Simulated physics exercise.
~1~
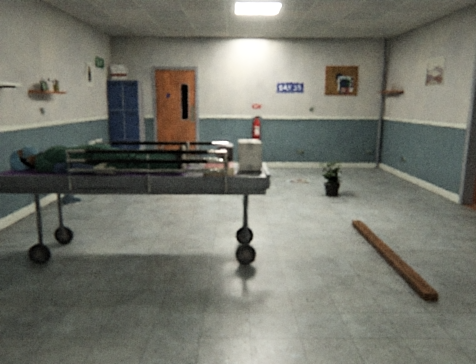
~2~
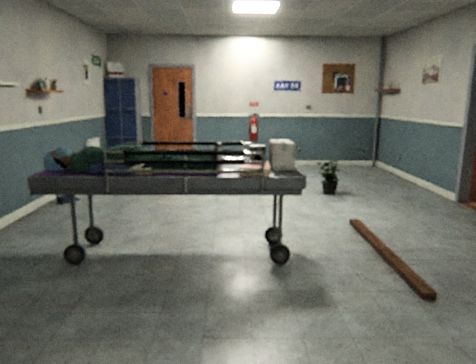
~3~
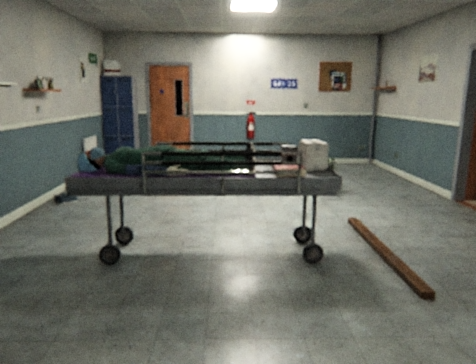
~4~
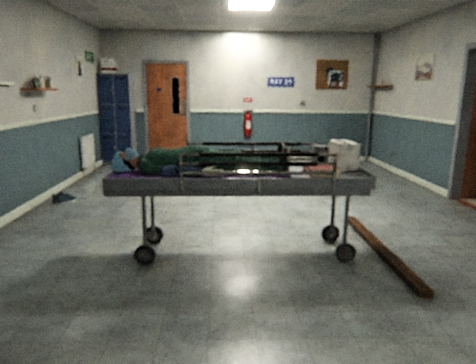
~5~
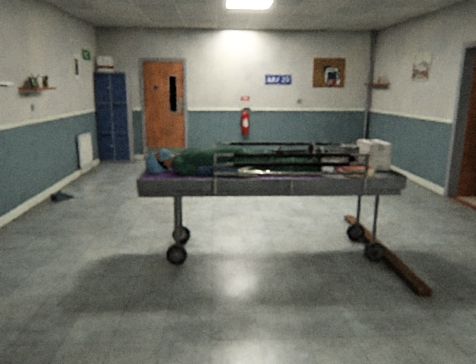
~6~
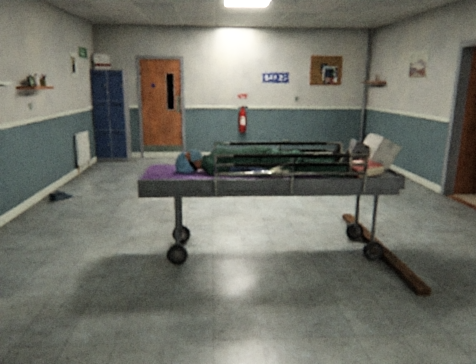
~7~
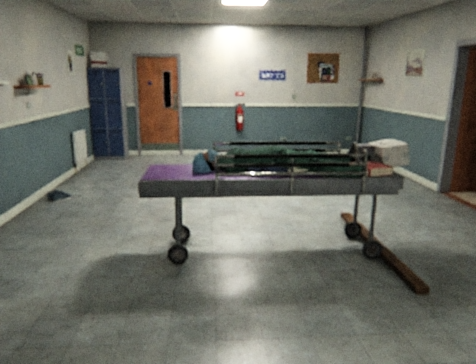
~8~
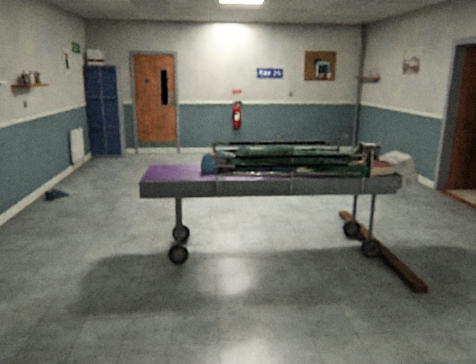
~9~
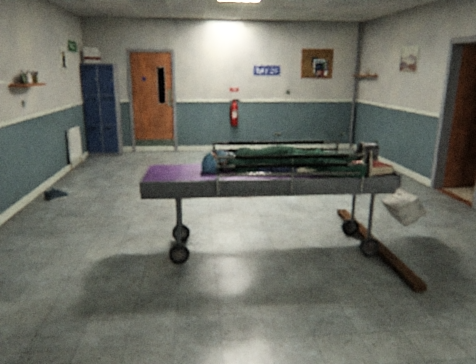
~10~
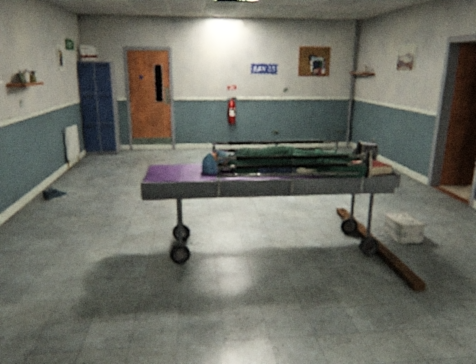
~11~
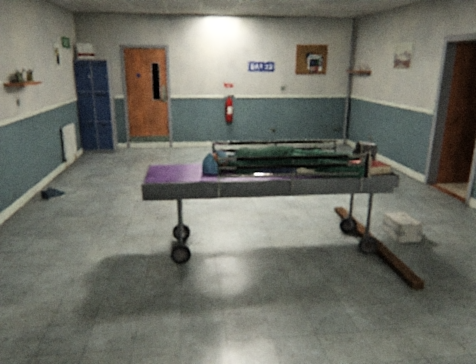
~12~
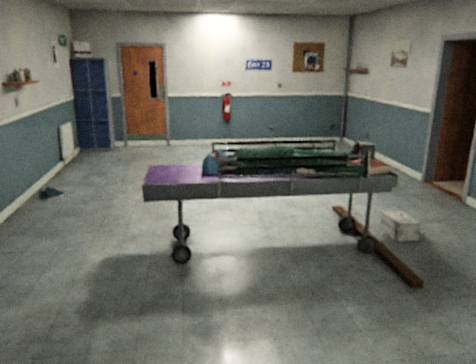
A hospital-like room with teal-and-cream walls, a wooden door, blue lockers and a red extinguisher is seen from the side by a slightly drifting camera. A limp figure in green lies on a purple sheet on a grey trolley, with a white holdall and small items near the feet. The trolley rolls right and stops abruptly at a brown beam on the floor. The figure slides on toward the foot end, while the holdall tips, rolls over the edge and drops. It ends lying on the floor beyond the beam, with the figure still on the level trolley.
